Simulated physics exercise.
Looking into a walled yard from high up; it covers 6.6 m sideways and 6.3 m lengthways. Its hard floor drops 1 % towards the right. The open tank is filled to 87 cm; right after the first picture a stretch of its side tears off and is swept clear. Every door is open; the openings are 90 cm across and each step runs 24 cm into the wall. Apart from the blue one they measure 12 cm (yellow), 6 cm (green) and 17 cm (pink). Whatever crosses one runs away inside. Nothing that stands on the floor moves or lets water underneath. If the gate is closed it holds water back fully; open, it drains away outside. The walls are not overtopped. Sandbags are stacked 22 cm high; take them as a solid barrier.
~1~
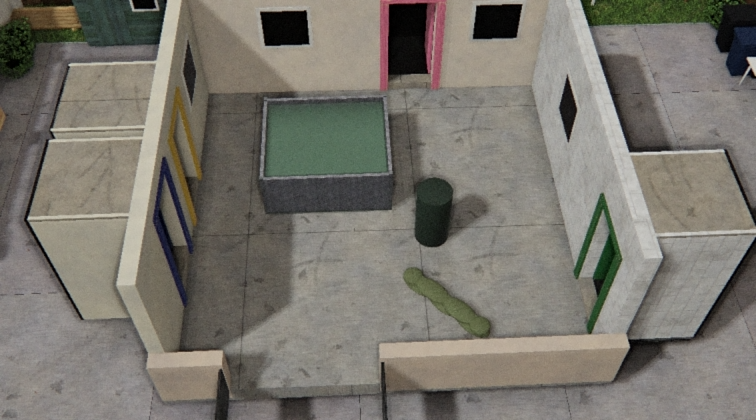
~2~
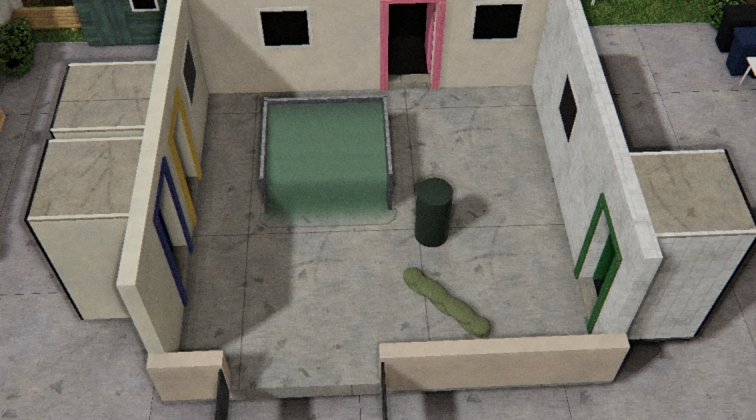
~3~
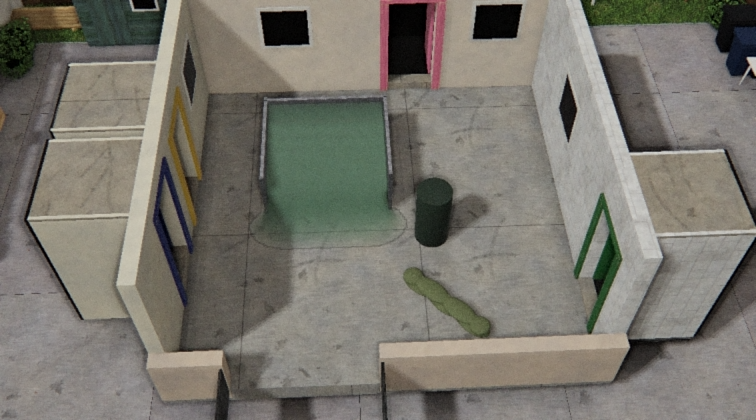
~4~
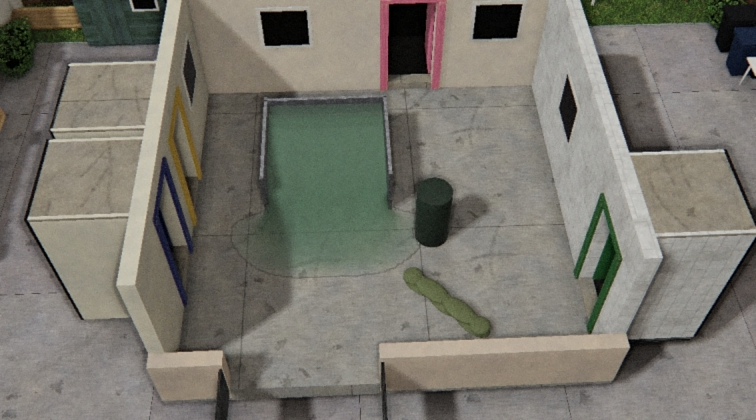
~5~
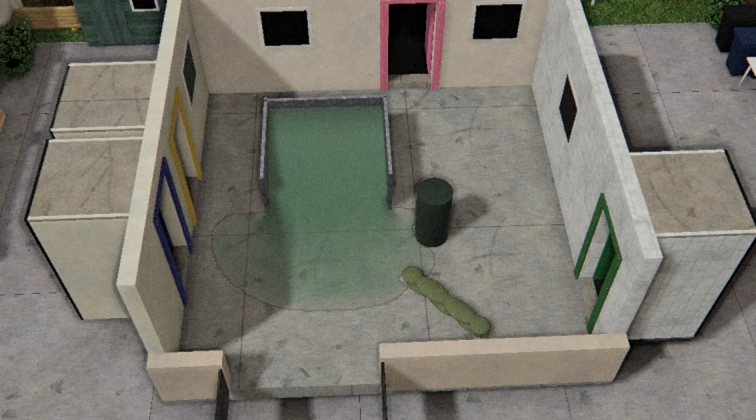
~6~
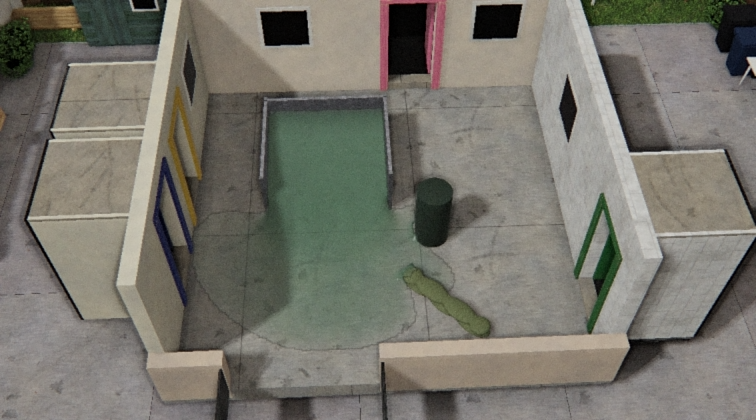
In a walled yard, green water pouring from an open tank's near side, spreading across the floor around a dark cylinder and sandbags.
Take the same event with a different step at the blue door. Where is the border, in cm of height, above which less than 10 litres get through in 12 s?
Some 9 cm above the ground.
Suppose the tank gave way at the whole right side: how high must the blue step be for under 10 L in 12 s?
About 8.5 cm.
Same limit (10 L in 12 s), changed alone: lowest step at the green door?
Roughly 19 cm at green.
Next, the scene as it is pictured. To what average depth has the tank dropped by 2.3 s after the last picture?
About 15 cm.
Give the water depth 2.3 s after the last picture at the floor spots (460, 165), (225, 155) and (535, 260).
In that order: 0, 0 and 1 cm.
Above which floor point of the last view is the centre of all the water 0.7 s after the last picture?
At about (331, 226).
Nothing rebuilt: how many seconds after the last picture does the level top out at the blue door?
Near 1.0 s.
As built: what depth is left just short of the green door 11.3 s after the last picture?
Some 6.0 cm.
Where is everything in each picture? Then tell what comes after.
In the first picture, the open tank at (326, 139) is whole and still, 87 cm deep; the blue door at (176, 242) is dry.
In the second picture, the gap is at (328, 199), the front 0.3 m out at (269, 223); the back of the open tank holds 88 cm.
In the third picture, the gap is at (328, 200), the front 0.7 m out at (275, 245); the back of the open tank holds 87 cm.
In the fourth picture, the front is at (285, 273), 1.3 m from the gap at (328, 202); 3.7 m2 of floor is wet, 78 cm left at the back.
In the fifth picture, the gap is at (328, 202), the front 2.0 m out at (291, 306); the back of the open tank holds 75 cm.
In the sixth picture, water pours out at (328, 202) and has run 2.7 m, to (298, 345); about 9 cm deep outside, 71 cm at the back; 0.3 m in a straight line remain to the blue door at (176, 242).
Then, 0.7 s after the last picture water covers 40 % of the floor, deepest (42 cm) near (386, 369); 12 cm at the blue door, 0 litres in over its 27 cm step.
Then, 2.3 s after the last picture water covers 50 % of the floor, deepest (34 cm) near (568, 362); 9 cm at the blue door, 0 litres in over its 27 cm step.
Then, 11.3 s after the last picture water covers 95 % of the floor, deepest (8 cm) near (540, 143); 1 cm at the blue door, 0 litres in over its 27 cm step.
At the blue door as built, the water peaked near 13 cm, 0.9 s after the last picture.
Run again over the same 12 s with other heights there, 15 litres in over 8 cm, 3 litres over 11 cm. The limit of 10 litres is kept from about 9 cm up.
